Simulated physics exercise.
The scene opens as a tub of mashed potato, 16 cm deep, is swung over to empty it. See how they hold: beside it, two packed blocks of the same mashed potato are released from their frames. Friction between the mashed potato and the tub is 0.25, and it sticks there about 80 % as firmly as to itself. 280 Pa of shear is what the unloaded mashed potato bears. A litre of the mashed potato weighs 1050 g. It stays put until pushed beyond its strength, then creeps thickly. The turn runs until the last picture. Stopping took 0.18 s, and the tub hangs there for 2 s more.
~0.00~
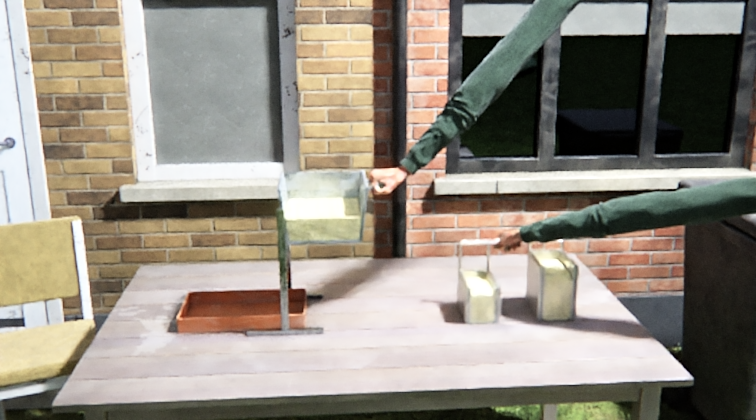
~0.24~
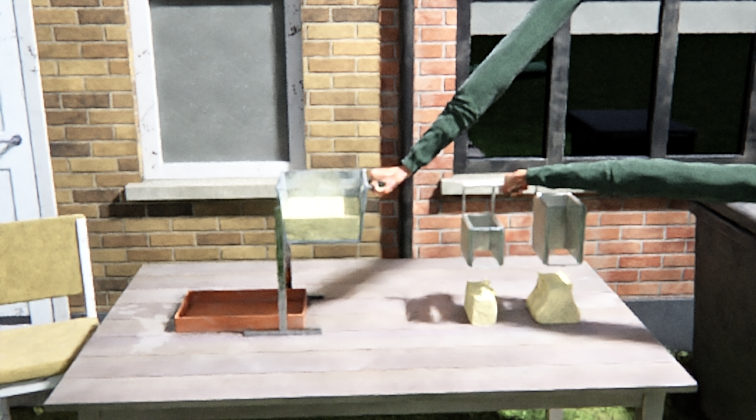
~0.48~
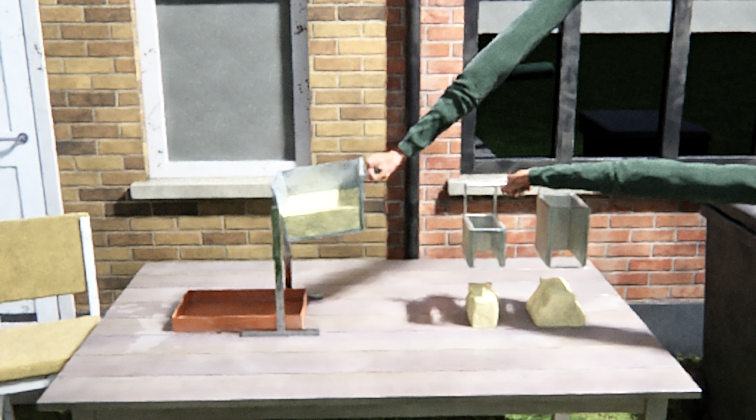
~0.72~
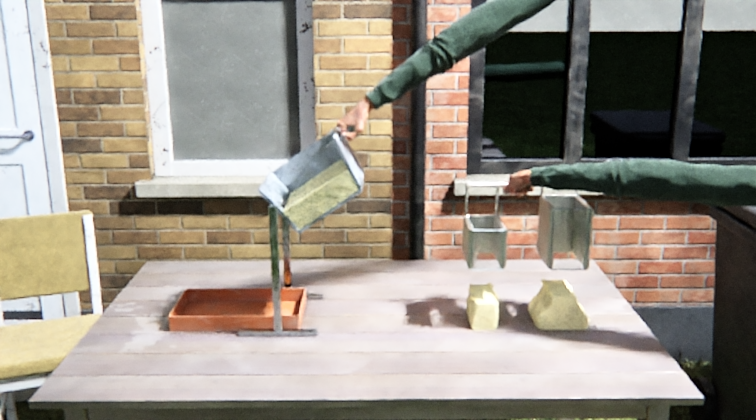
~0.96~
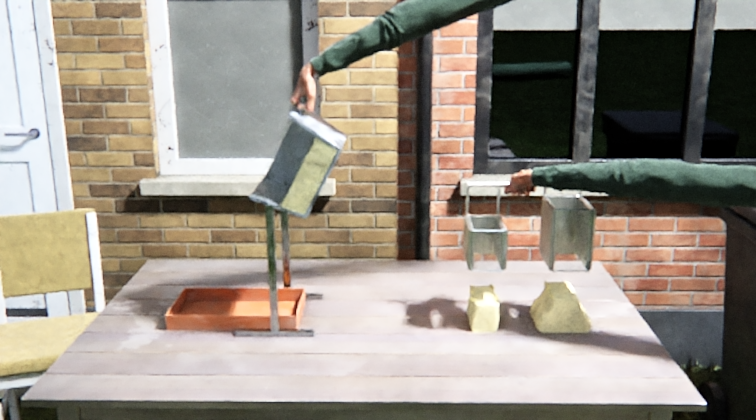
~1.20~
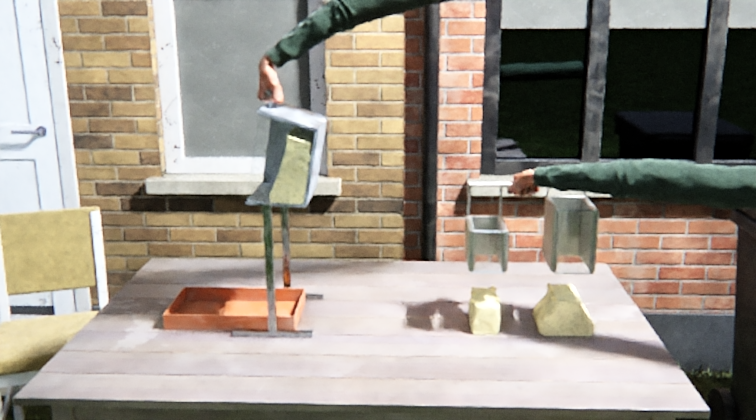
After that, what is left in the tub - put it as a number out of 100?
It works out at about 100 in every hundred.
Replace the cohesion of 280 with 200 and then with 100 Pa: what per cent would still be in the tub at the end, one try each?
It'd be some 85 percent the first time and some 60 percent the second.
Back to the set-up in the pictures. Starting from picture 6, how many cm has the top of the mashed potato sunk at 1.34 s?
About 3 cm.
After 1.34 s, the tub is at 80 degrees and holds 100 %.
After 1.51 s, the tub is at 80 degrees and holds 100 %.
After 1.68 s, the tub is at 80 degrees and holds 100 %.
After 1.85 s, the tub is at 80 degrees and holds 100 %.
After 3.20 s, at the end, the tub is at 80 degrees and holds 100 %.
